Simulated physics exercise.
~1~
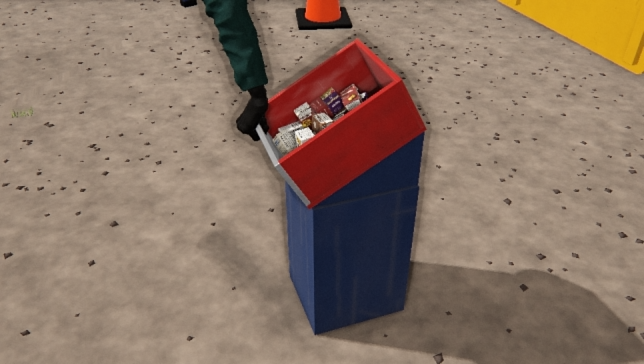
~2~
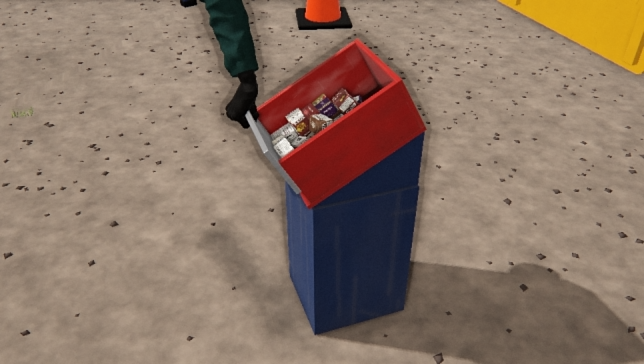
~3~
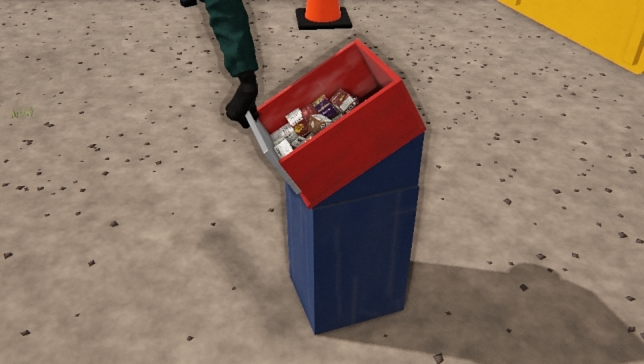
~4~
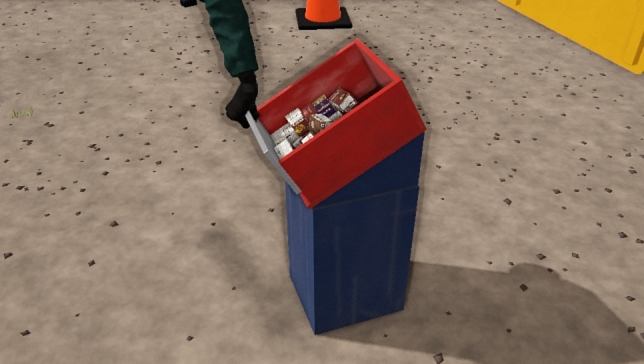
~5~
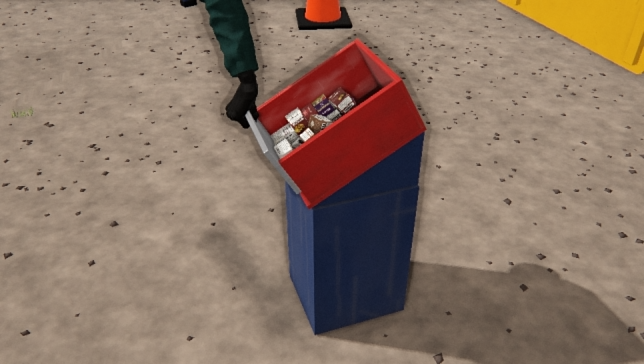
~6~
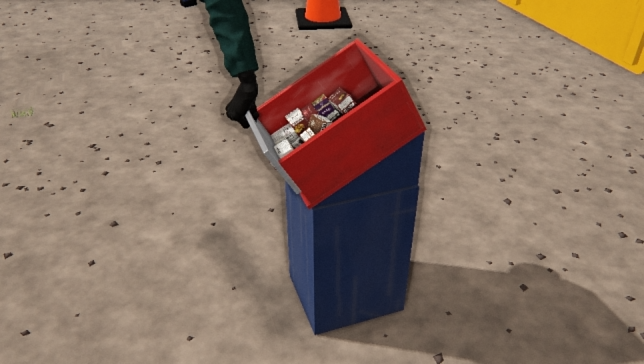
Red hopper of small cartons on a blue base, a gloved hand drawing its gate slightly up and left, the cartons staying inside.
